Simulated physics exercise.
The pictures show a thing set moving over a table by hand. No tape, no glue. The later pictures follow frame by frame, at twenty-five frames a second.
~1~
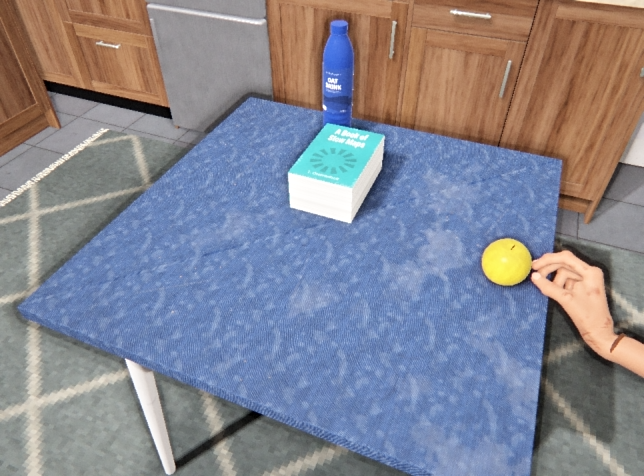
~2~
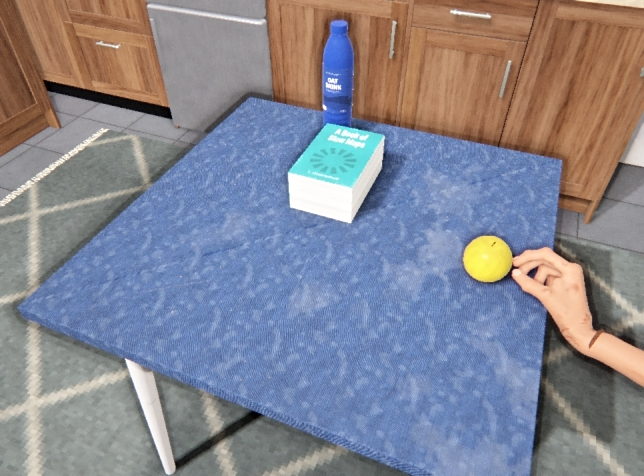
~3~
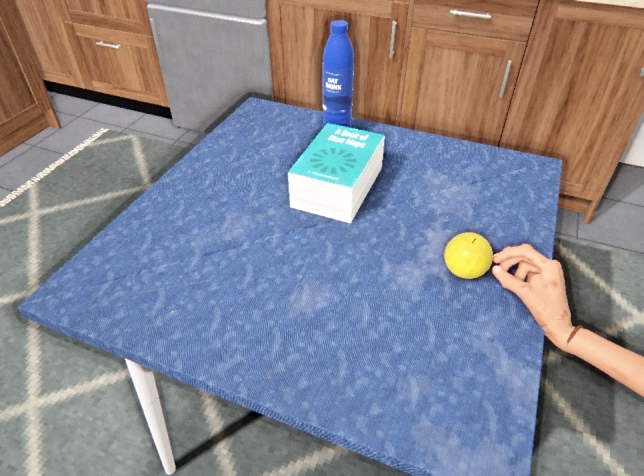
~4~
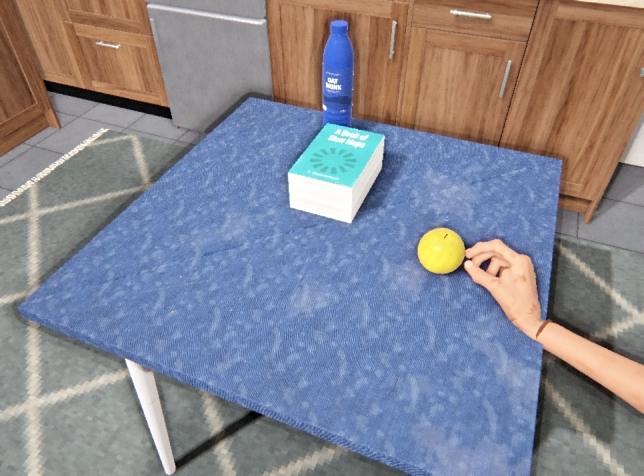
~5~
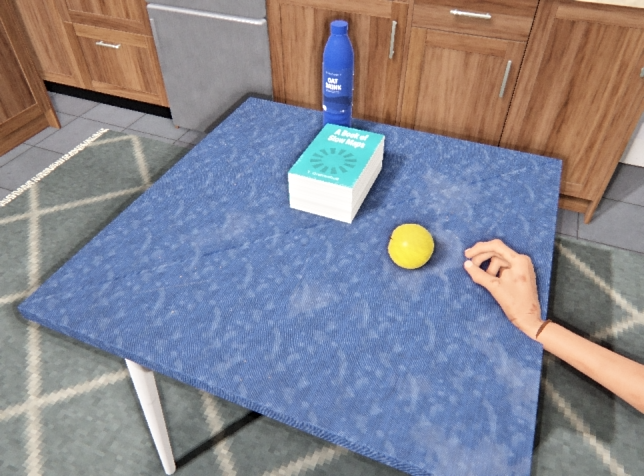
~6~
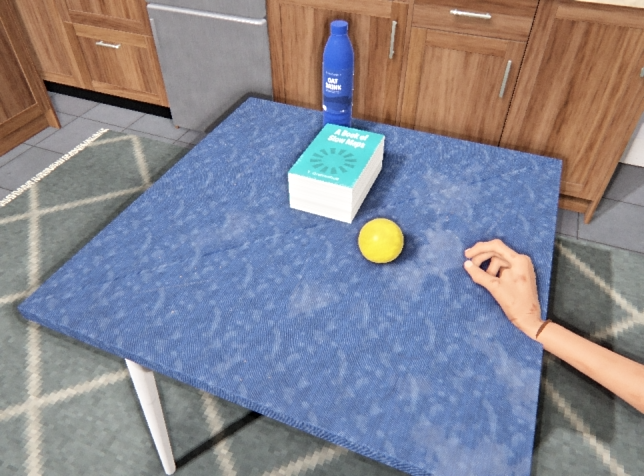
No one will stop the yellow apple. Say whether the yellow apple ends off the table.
The yellow apple goes over the edge.
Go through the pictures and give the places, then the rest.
Under the hand; yellow apple (507, 263), in the first frame.
Under the hand; yellow apple (488, 259), in the second frame.
Under the hand; yellow apple (469, 256), in the third frame.
Yellow apple (441, 251), in the fourth frame.
Yellow apple (411, 246) moved about its own width, in the fifth frame.
Yellow apple (381, 241) moved about its own width, in the sixth frame.
Then, 0.20 s later than the last frame, yellow apple moved well along near (244, 217).
Then, 0.40 s later than the last frame, yellow apple moved well along near (125, 197).
Then, 0.70 s later than the last frame, yellow apple now off the table.
Then, 0.90 s later than the last frame, things are still on the move.
When it is over, off the table, yellow apple.
